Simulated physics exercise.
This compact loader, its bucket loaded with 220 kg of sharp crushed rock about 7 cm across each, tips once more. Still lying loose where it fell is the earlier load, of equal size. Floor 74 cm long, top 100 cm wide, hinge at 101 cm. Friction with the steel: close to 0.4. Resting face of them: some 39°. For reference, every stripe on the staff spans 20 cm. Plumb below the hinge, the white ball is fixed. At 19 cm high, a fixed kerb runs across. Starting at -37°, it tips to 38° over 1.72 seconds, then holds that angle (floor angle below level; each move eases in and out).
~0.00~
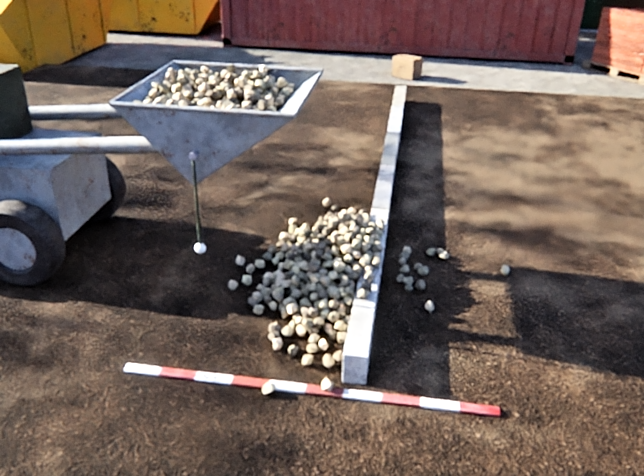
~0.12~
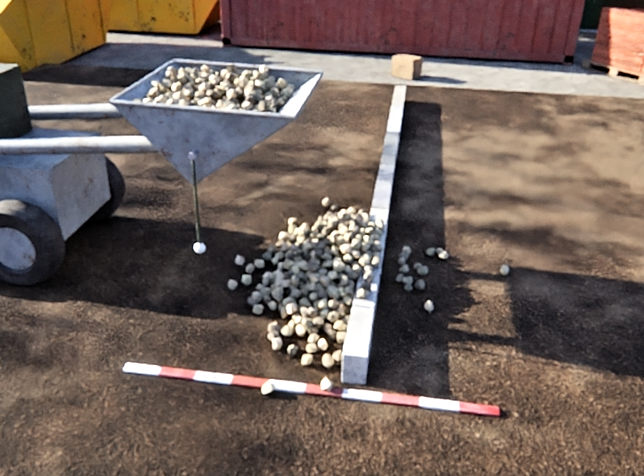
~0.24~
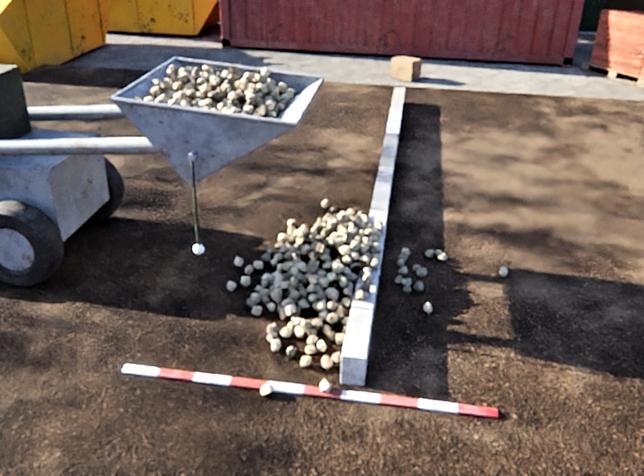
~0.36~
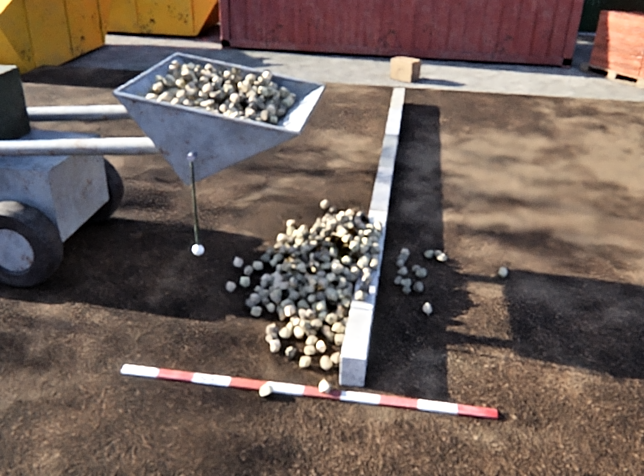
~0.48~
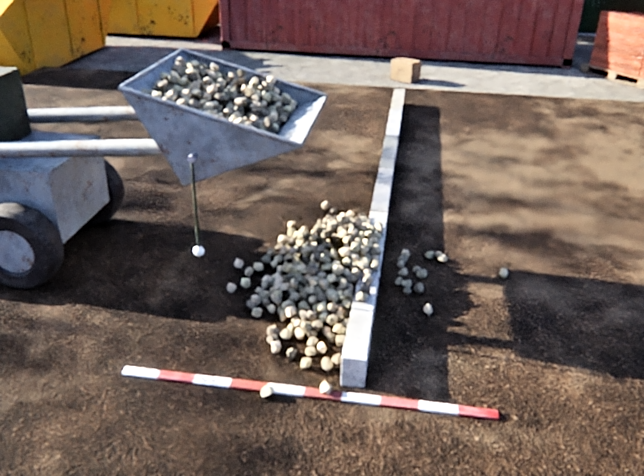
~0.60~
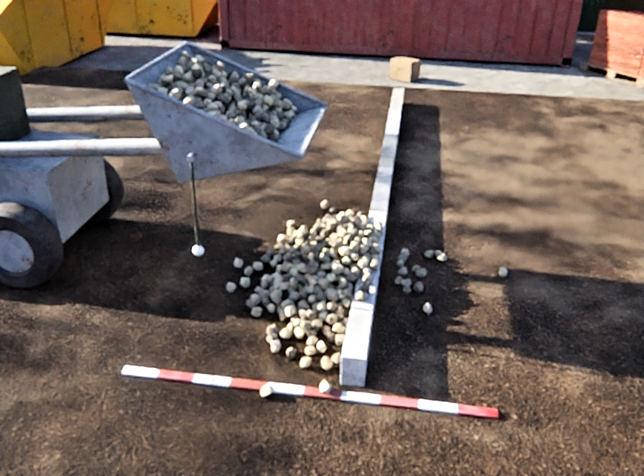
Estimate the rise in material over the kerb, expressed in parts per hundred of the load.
Close to 3 parts in a hundred.
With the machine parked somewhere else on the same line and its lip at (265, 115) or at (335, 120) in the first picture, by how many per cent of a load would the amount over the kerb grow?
Case one about 0 %, case two about 30 %.
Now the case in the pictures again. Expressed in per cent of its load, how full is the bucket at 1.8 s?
Close to 45 in a hundred.
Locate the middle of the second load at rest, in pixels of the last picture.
The middle lies near (306, 256) in the last picture.
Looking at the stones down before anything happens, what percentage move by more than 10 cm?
Roughly 0 percent.
After 1.3 s the floor is at 26°; in per cent of one load, 100 in the bucket, 98 on this side of the kerb, 3 over the kerb; the foremost stones are at (437, 271).
After 1.8 s the floor is at 38°; in per cent of one load, 44 in the bucket, 153 on this side of the kerb, 3 over the kerb; the foremost stones are at (437, 271).
After 2.2 s the floor is at 38°; in per cent of one load, 8 in the bucket, 188 on this side of the kerb, 4 over the kerb; the foremost stones are at (438, 269).
After 4.6 s the floor is at 38°; in per cent of one load, 0 in the bucket, 194 on this side of the kerb, 6 over the kerb; the foremost stones are at (449, 272). Net gain over the kerb, 3.
